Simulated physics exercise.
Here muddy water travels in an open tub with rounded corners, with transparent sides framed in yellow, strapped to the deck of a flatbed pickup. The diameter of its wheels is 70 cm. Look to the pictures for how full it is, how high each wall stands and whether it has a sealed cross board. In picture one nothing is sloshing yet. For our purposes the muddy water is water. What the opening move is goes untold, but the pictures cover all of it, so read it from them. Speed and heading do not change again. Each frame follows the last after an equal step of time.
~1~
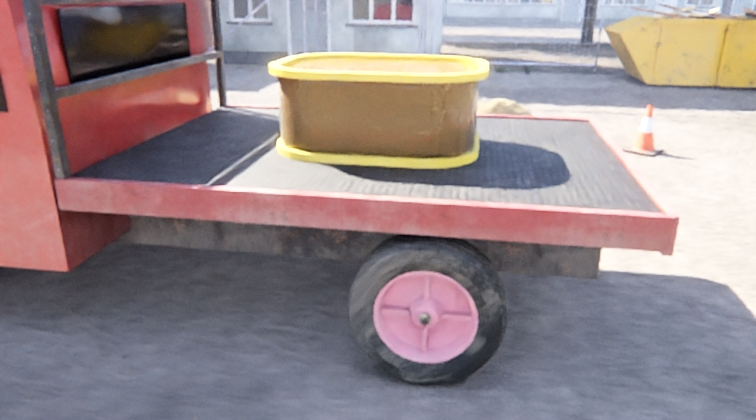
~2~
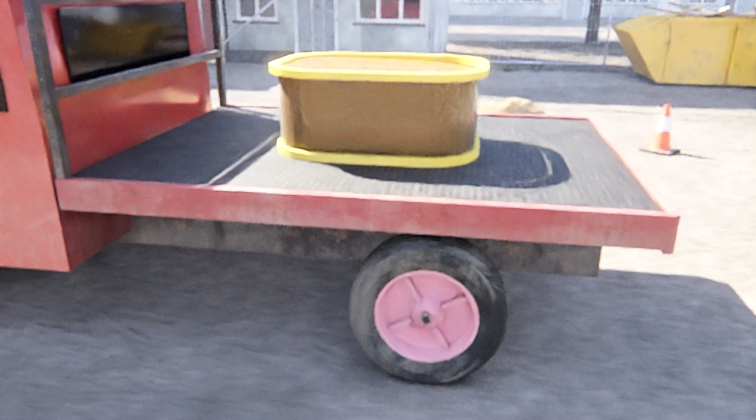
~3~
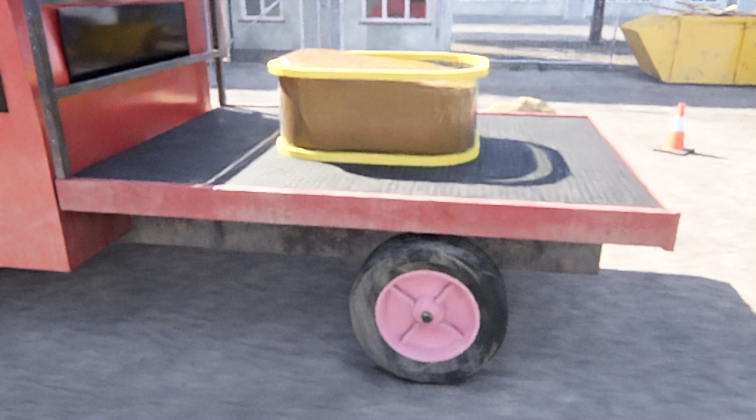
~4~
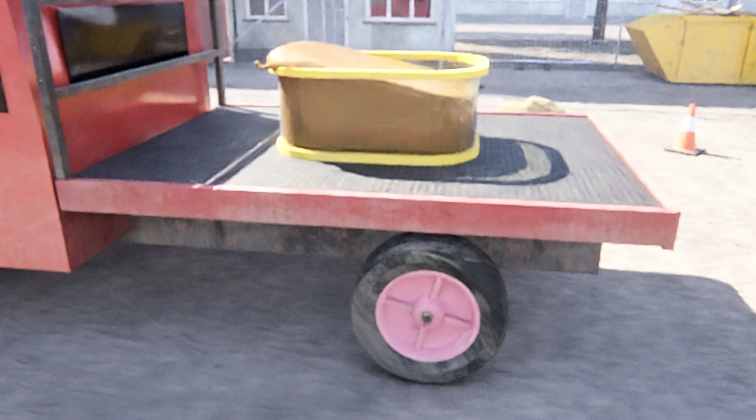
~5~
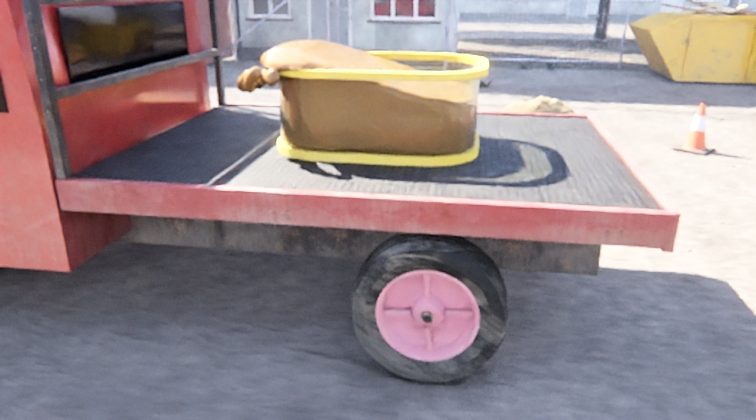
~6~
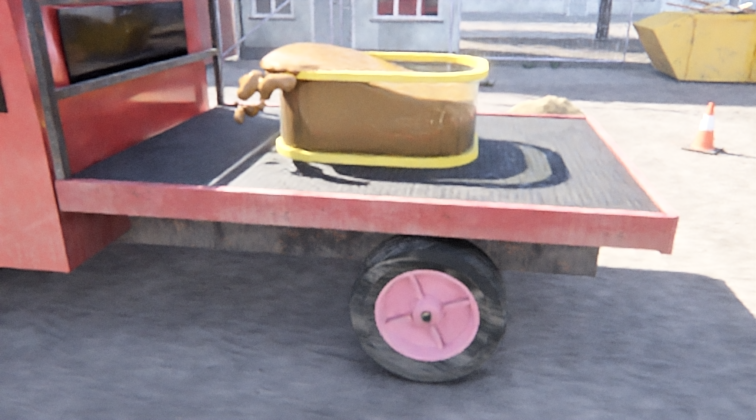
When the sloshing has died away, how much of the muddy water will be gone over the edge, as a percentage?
Close to 9 per cent of the muddy water will have slopped out.
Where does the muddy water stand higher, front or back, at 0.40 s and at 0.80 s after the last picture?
Earlier it favours the rear side, later the rear side.
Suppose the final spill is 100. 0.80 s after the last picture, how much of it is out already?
About 70 per cent.
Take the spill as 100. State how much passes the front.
It comes to about 60 per cent of the spill.
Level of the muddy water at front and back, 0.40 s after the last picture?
The surface sits near 30 cm in front and near 44 cm at the rear.
Then, 0.40 s after the last picture, the surface is 31 cm up at the front and 44 cm at the back; 5 per cent is out, over the front, a little elsewhere.
Then, 0.80 s after the last picture, the surface is 30 cm up at the front and 37 cm at the back; 6 per cent is out, over the front, a little elsewhere.
Then, 1.30 s after the last picture, the surface is 41 cm up at the front and 28 cm at the back; 7 per cent is out, over the front, a little elsewhere.
Then, 2.99 s after the last picture, 9 per cent is out, over the front, a little elsewhere, 24 of 266 litres.
